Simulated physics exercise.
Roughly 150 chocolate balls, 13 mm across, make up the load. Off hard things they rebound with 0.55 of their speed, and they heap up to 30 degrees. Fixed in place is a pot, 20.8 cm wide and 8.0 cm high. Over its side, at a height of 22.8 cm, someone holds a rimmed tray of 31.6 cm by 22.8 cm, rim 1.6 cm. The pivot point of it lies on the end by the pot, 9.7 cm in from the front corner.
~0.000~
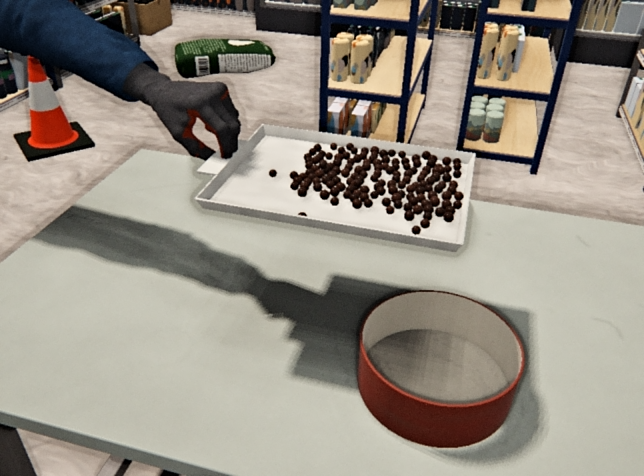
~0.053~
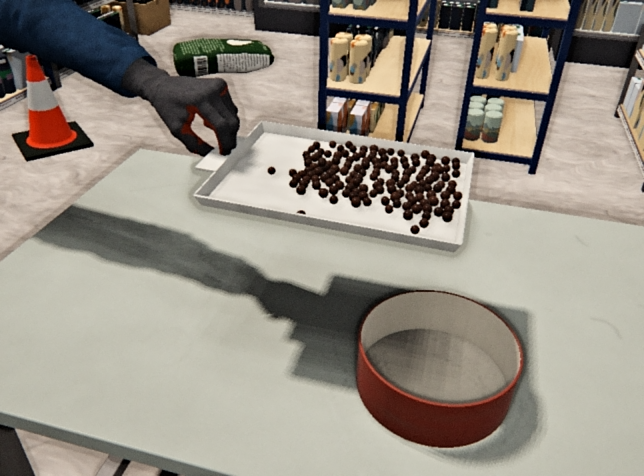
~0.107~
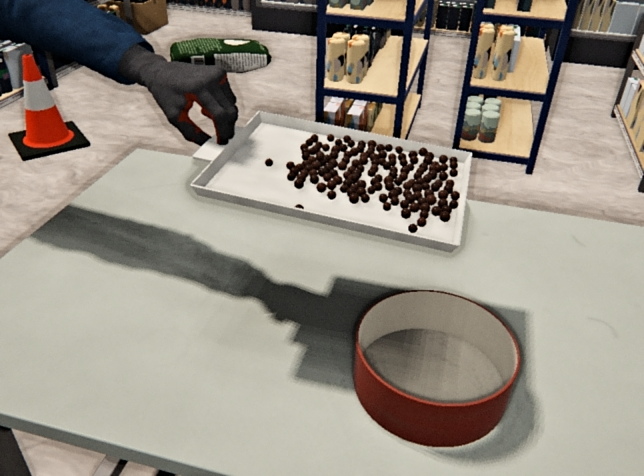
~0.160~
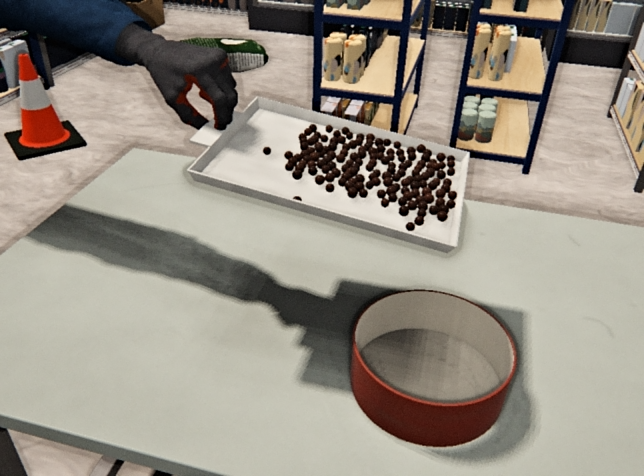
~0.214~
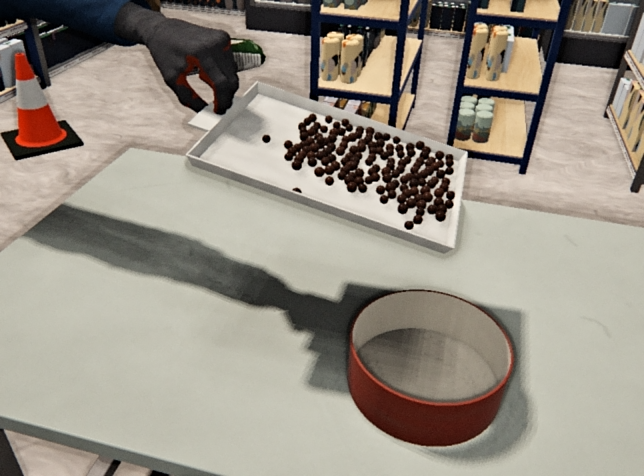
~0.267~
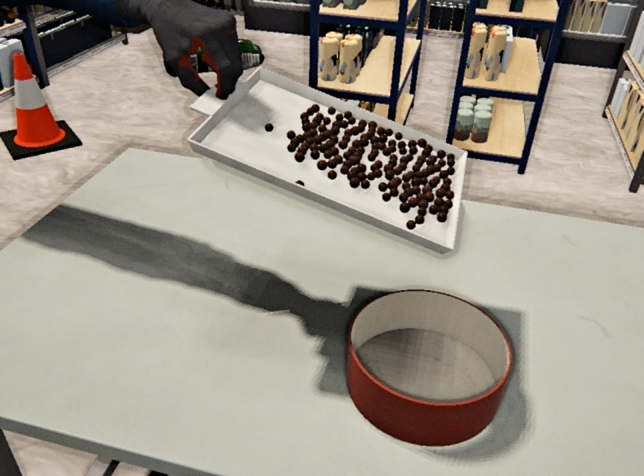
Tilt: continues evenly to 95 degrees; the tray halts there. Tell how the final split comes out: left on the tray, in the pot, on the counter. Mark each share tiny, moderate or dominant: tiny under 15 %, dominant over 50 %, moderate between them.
Tray: Tiny, pot: Dominant, counter: Moderate.
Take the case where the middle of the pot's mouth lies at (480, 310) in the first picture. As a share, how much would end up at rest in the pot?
The share would be some 90 per cent.
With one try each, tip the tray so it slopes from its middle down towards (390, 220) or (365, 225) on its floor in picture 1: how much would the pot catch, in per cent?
First try: Around 100 percent; second try: Around 90 percent.
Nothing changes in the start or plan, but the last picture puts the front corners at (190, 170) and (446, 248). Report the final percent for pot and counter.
Pot 100; counter 0.
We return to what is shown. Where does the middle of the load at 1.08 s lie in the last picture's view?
I reckon close to (474, 242).
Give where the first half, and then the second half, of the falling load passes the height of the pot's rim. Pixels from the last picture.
Near (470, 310) at first, near (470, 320) afterwards.
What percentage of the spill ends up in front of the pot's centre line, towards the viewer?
Roughly 0 per cent.
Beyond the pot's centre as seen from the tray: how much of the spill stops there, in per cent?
Estimate: Roughly 90 per cent of the pieces.
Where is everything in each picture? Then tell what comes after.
The first picture shows tray tilt 0 degrees, front corners at (202, 197) and (457, 240); middle of the pieces at (375, 178); pot at (441, 342).
The second picture shows tray tilt 1 degrees, front corners at (200, 193) and (456, 240); middle of the pieces at (373, 177).
The third picture shows tray tilt 4 degrees, front corners at (197, 183) and (454, 241), lowest corner right front; middle of the pieces at (371, 173).
The fourth picture shows tray tilt 8 degrees, front corners at (195, 169) and (451, 242), lowest corner right front; middle of the pieces at (370, 167).
The fifth picture shows tray tilt 12 degrees, front corners at (194, 154) and (449, 243), lowest corner right front; middle of the pieces at (369, 162).
The sixth picture shows tray tilt 16 degrees, front corners at (195, 139) and (449, 244), lowest corner right front; middle of the pieces at (372, 157); pot at (429, 341). The tray's pace is about 75 degrees a second.
After 0.76 s, tilt 54 degrees; the tray holds 95 %, the pot 0 %.
After 1.08 s, tilt 78 degrees; the tray holds 40 %, the pot 20 %.
After 1.51 s, tilt 95 degrees; the tray holds 0 %, the pot 55 %.
At rest (2.4 s), tray 0 %, pot 55 %, counter 45 %.
